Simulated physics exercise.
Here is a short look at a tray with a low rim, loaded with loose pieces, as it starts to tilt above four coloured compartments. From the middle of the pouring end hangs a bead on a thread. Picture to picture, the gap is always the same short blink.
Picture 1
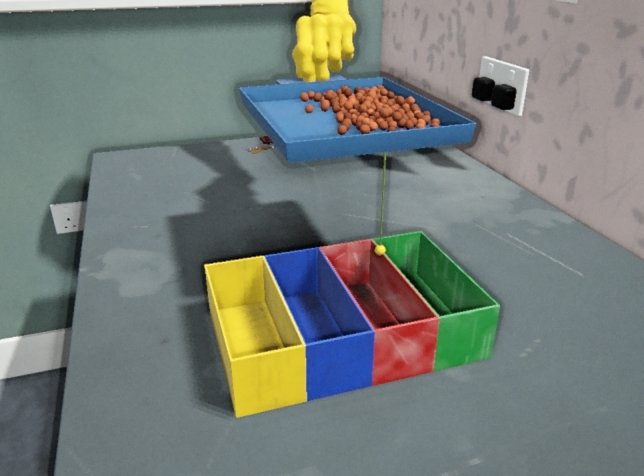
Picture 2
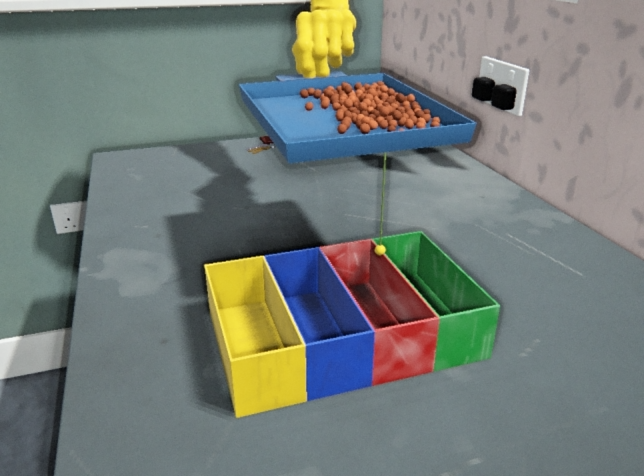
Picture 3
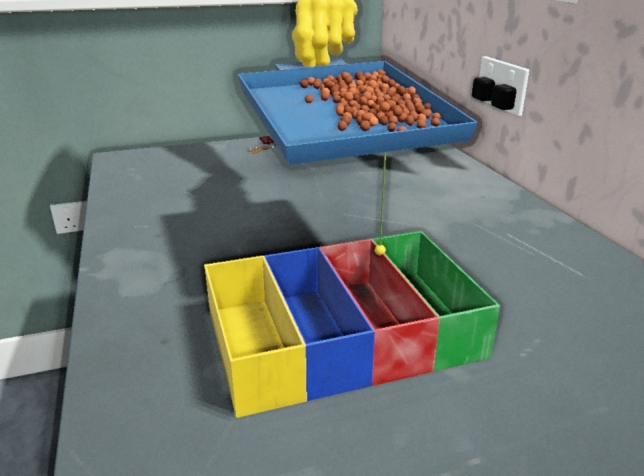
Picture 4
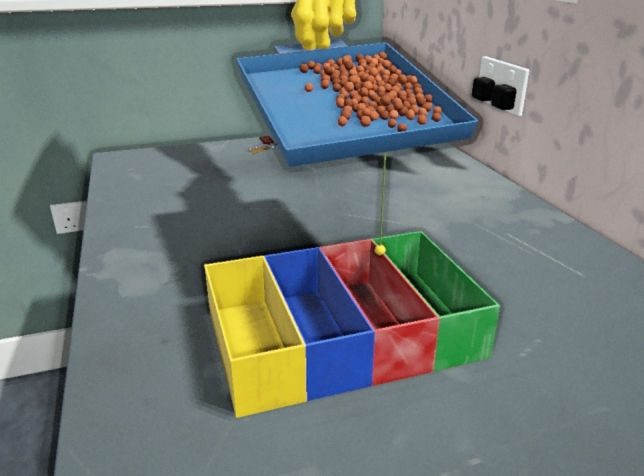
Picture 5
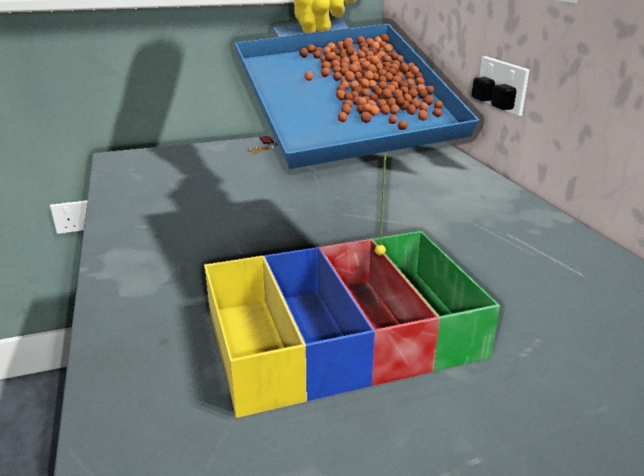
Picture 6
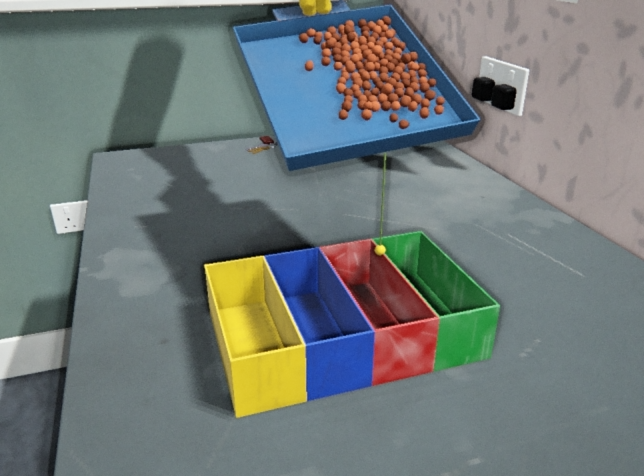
To begin with, a yellow robotic-looking hand is at the back of a blue tray of brown pellets, above yellow, blue, red and green compartments. The tray's back edge then rises steadily with the hand, its front left corner dipping slightly, while the pellets stay bunched and the hanging bead stays still.
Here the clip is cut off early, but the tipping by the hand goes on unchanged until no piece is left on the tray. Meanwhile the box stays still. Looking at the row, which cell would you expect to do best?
I would expect the blue cell to do best.
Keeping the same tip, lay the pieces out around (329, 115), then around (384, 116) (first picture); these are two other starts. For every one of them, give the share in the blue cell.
It would be 40 in a hundred, and then 40 in a hundred.
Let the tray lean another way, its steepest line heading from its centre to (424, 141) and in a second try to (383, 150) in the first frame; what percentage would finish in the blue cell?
First heading roughly 0 %, second roughly 20 %.
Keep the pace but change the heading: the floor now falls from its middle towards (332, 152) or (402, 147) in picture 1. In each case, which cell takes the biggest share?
Try 1 - the blue one. Try 2 - the cell in green.
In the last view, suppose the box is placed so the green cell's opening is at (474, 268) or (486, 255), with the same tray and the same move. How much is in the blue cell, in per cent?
Trial 1 40%, trial 2 30%.
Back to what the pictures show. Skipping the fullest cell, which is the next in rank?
That is the cell in red.
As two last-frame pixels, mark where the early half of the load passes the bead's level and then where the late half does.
First near (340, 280), later near (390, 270).
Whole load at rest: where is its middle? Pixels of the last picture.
Resting centre, last frame: Roughly (361, 346).
Shortly afterwards, tray tipped steeply; all but a few on the tray; only a few in the red cell; only a few in the blue cell; a little falling or outside the box.
Next, tray tipped past a quarter turn; near half on the tray; a little in the blue cell; a little in the red cell; only a few in the yellow cell; only a few in the green cell; near a third falling or outside the box.
Some moments later, tray tipped past a quarter turn; near half in the blue cell; near a third in the red cell; near a quarter in the green cell; only a few in the yellow cell; only a few falling or outside the box.
In the end, tray tipped past a quarter turn; near half in the blue cell; near a third in the red cell; near a quarter in the green cell; only a few in the yellow cell; only a few outside the box.
